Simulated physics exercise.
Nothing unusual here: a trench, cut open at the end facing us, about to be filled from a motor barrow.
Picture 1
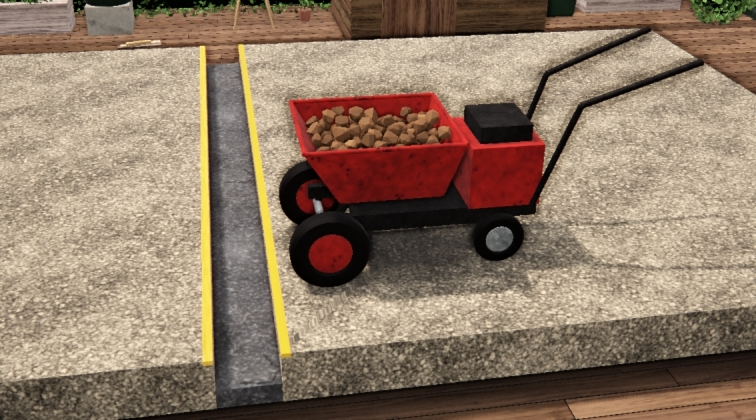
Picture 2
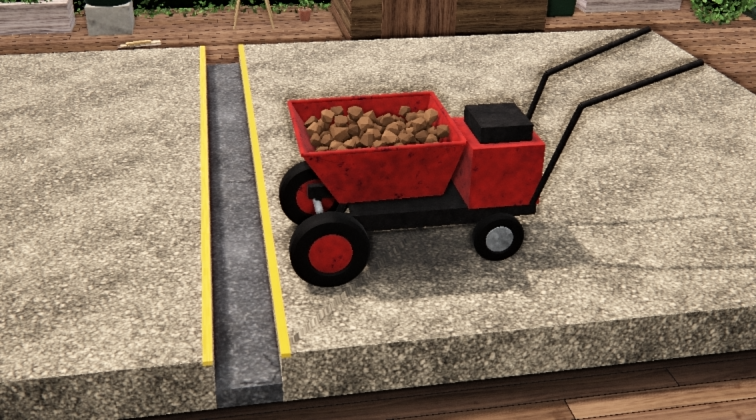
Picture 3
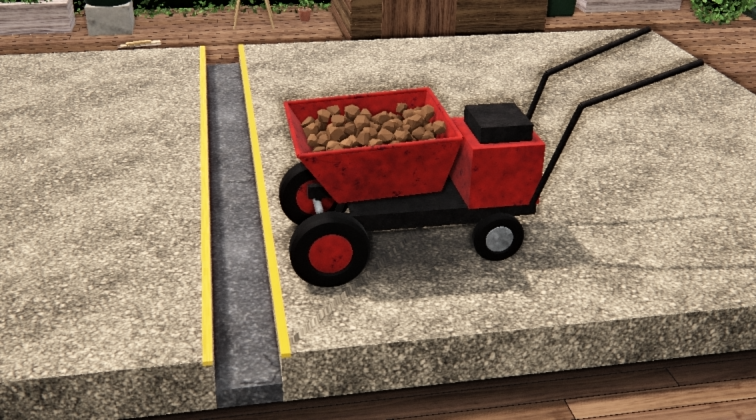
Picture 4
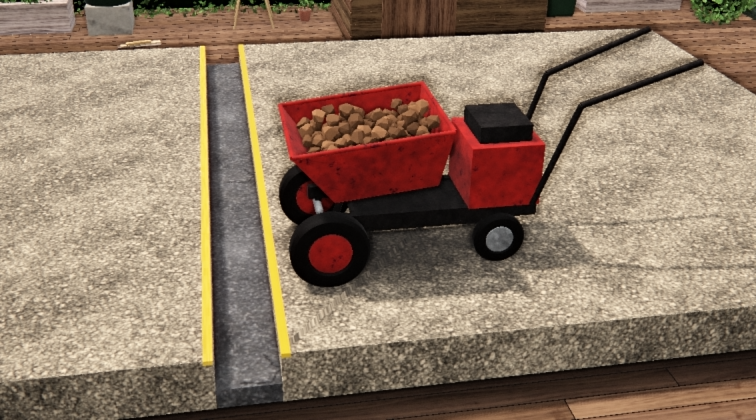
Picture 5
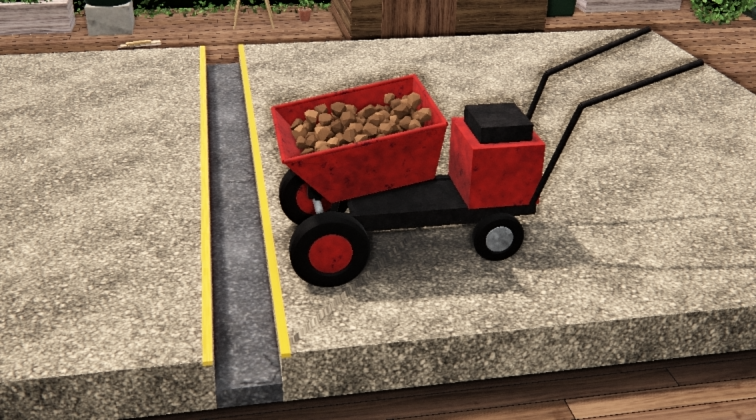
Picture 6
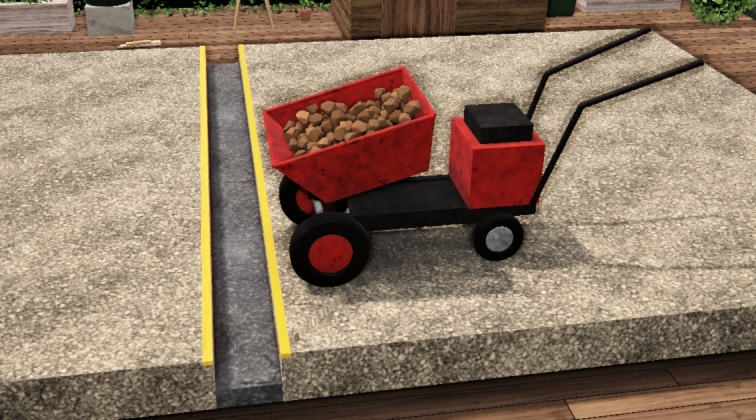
Red skip of brown clods on a motor barrow tilting gradually leftward beside a yellow-edged trench, the wheels staying still.
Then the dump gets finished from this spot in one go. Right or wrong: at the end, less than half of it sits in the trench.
Right.
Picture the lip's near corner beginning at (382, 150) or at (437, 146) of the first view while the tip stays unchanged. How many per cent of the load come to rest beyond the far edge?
Trial 1 around 0 %, trial 2 around 0 %.
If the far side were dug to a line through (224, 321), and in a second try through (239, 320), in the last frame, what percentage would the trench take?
Close to 10 per cent in the first, close to 0 per cent in the second.
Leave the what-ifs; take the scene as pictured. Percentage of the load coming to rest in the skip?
I'd say around 5 per cent.
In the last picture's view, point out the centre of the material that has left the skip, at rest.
Once it all stops, the middle lies near (179, 256).
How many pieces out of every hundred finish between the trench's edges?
Somewhere around 25 percent, I'd say.
Soon after the last picture, skip tipped steeply; all in the skip.
A little later, skip tipped right over; most in the skip; a small part beyond it; a small part falling.
Later still, skip tipped right over; about a third in the skip; a stray few in or heaped over the trench; about two thirds beyond it; a stray few falling.
By the end, skip tipped right over; a stray few in the skip; about a quarter in or heaped over the trench; most beyond it.
